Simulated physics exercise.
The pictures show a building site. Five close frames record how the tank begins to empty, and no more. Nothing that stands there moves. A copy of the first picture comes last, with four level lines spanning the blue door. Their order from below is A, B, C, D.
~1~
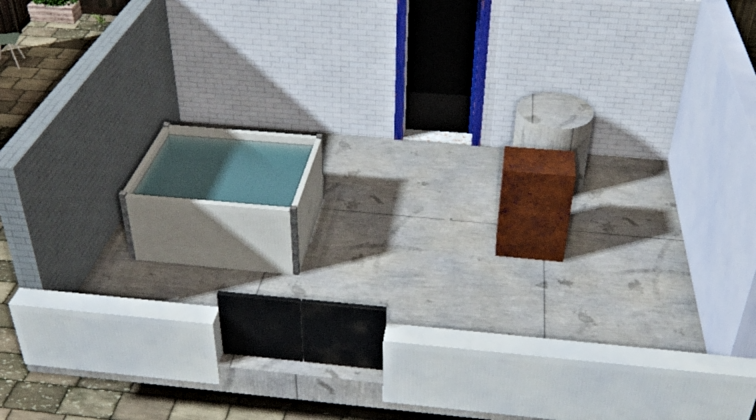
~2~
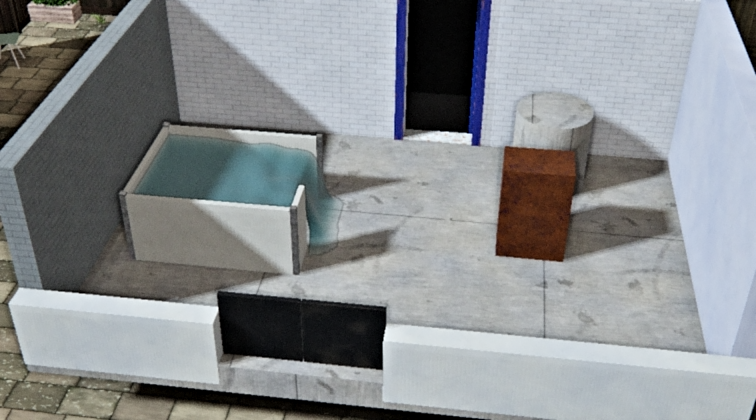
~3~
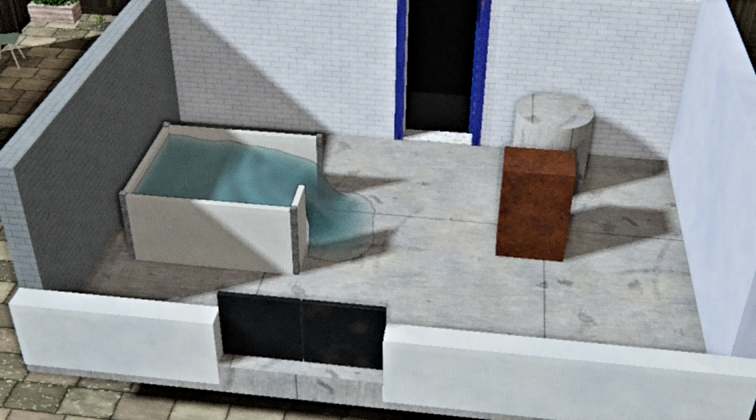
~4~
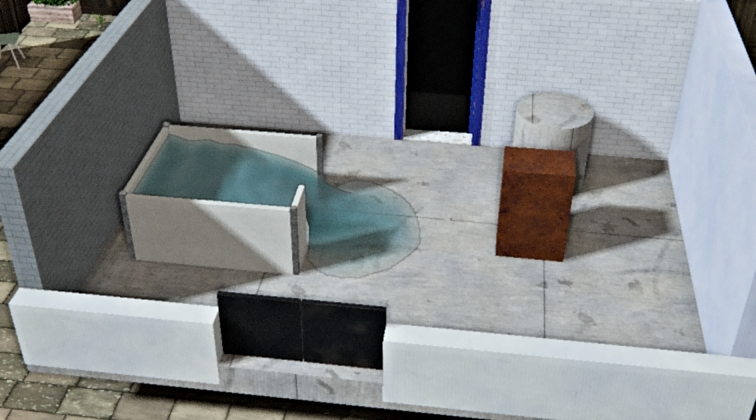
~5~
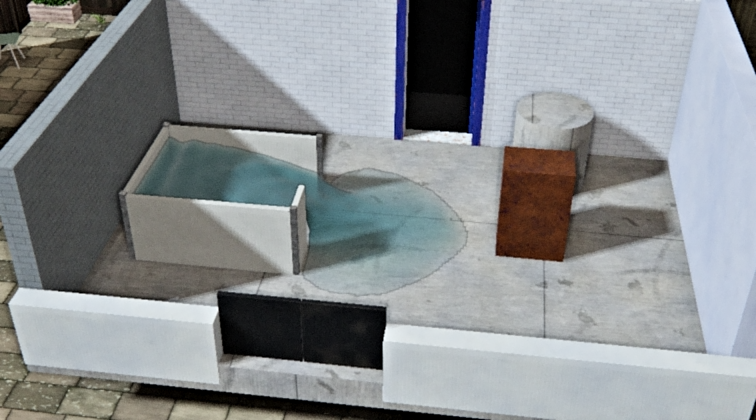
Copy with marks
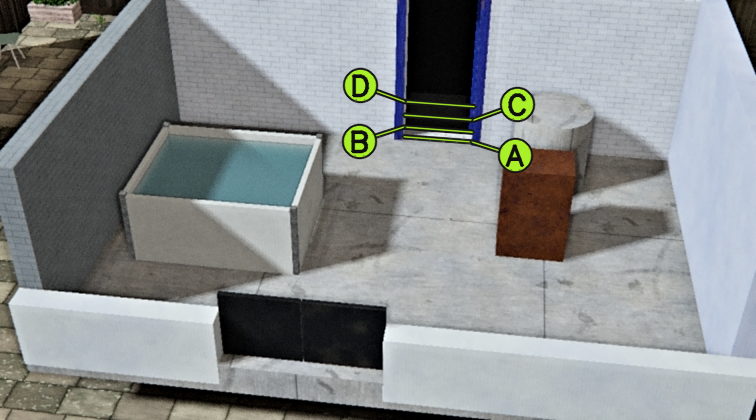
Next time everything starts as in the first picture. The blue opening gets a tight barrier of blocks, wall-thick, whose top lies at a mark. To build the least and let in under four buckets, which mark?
Go for B.
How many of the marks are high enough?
Three of the four.
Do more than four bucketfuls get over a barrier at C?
No, that is safe.
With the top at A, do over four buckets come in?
Yes, it does.
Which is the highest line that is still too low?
That is line A.
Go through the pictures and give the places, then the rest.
Water in the tank at rest, its middle at (226, 171); foot of the blue doorway at (437, 142); shut gate at (302, 311), in the first frame.
Front seen at (317, 249), 1 % of the ground wet, in the second frame.
Front seen at (361, 247), 3 % of the ground wet, in the third frame.
Front seen at (411, 245), 7 % of the ground wet, in the fourth frame.
Front seen at (460, 237), 13 % of the ground wet, in the fifth frame.
On the marked copy, A at (437, 139); B at (438, 129); C at (438, 117); D at (439, 104); from the bottom up A, B, C, D.
With A, about 12 bucketfuls get in.
With B, nothing gets over.
With C, nothing gets over.
With D, nothing gets over.
